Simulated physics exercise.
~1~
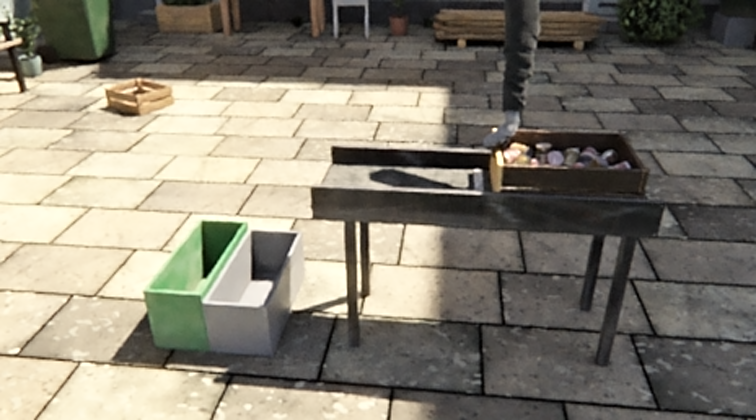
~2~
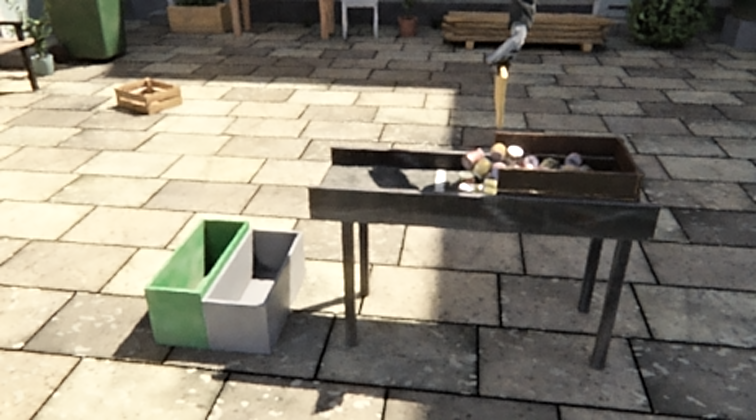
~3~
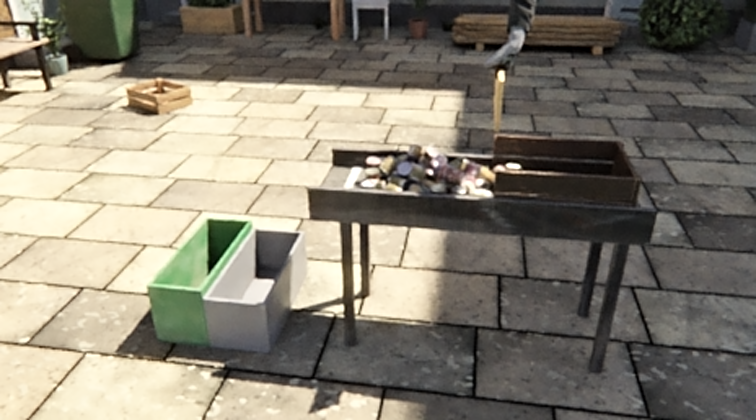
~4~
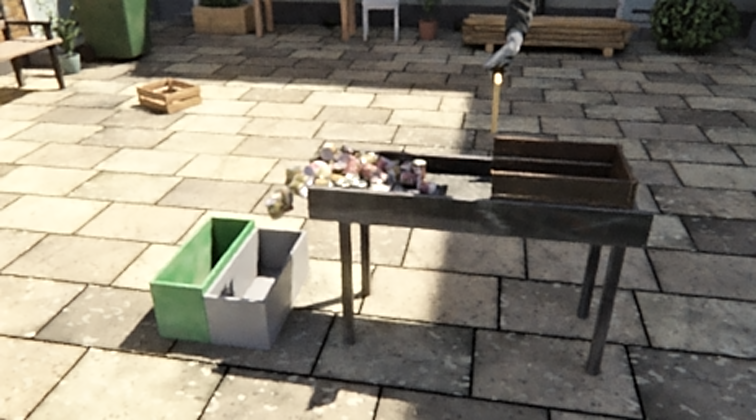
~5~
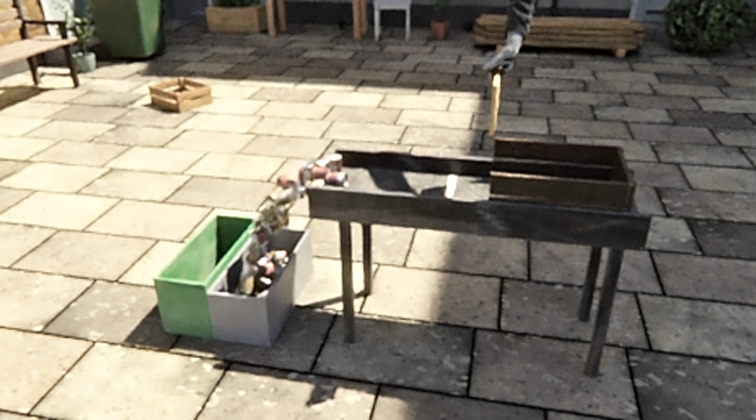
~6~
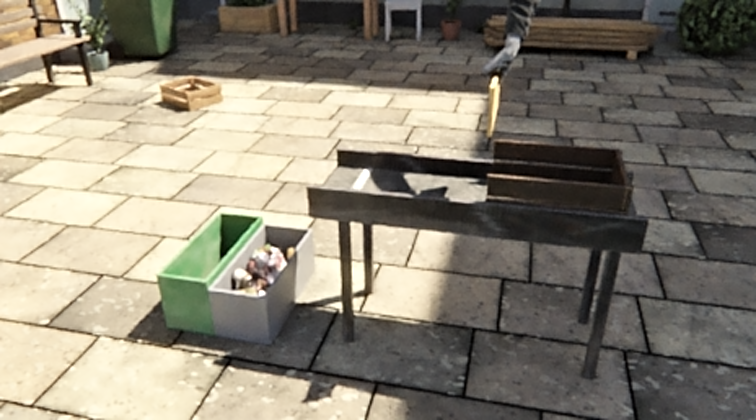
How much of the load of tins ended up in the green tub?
Less than a sixth of the load ended up in the green tub, as the tins dropped into the grey box and the tub looked empty.
